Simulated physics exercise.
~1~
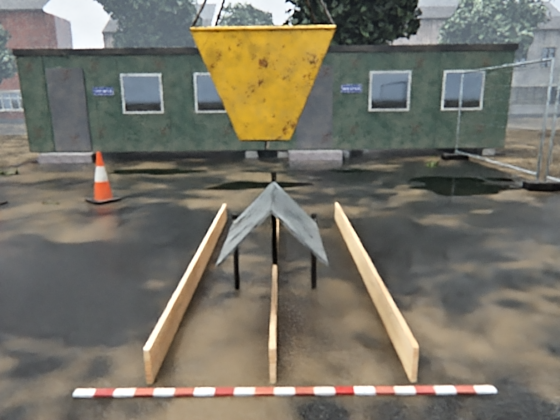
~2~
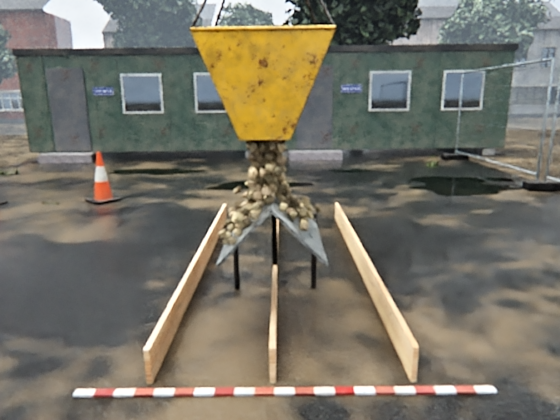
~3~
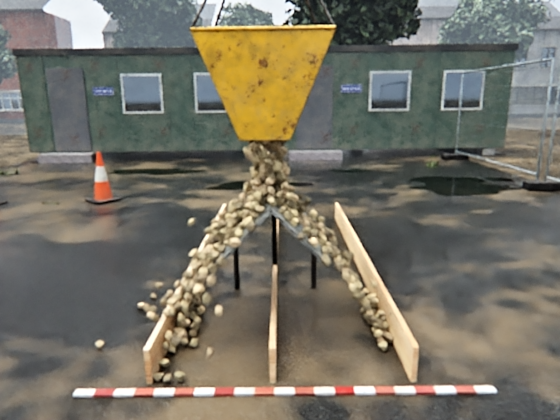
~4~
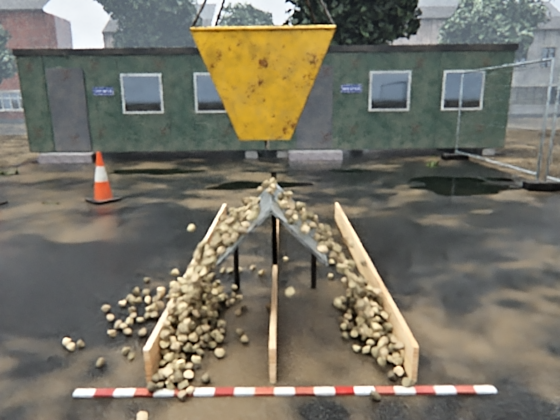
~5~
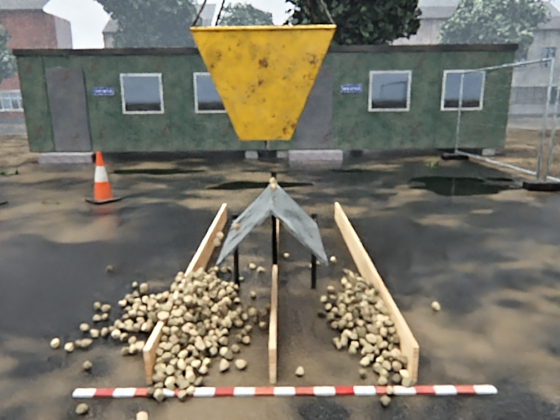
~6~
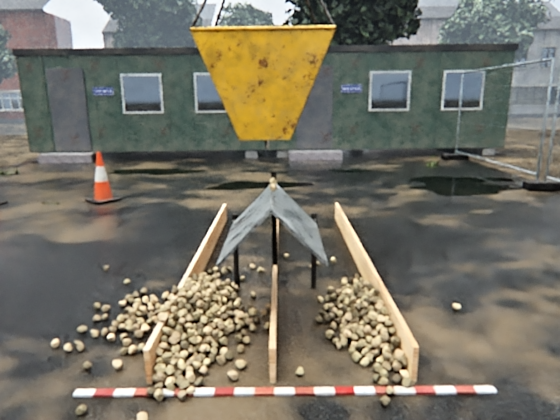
At the start, a yellow hopper hangs above a peaked grey steel divider, with wooden planks marking two empty bays in front of a green cabin. Pale stones pour from the bottom of the hopper onto the peak. They split and slide down both slopes, with more heading left, and some tumble over the left plank. The hopper empties, and the last stones run off the steel into the bays. Finally the steel is bare, the left bay holds the larger heap, the right bay a smaller one, and stray stones lie outside, mostly left.
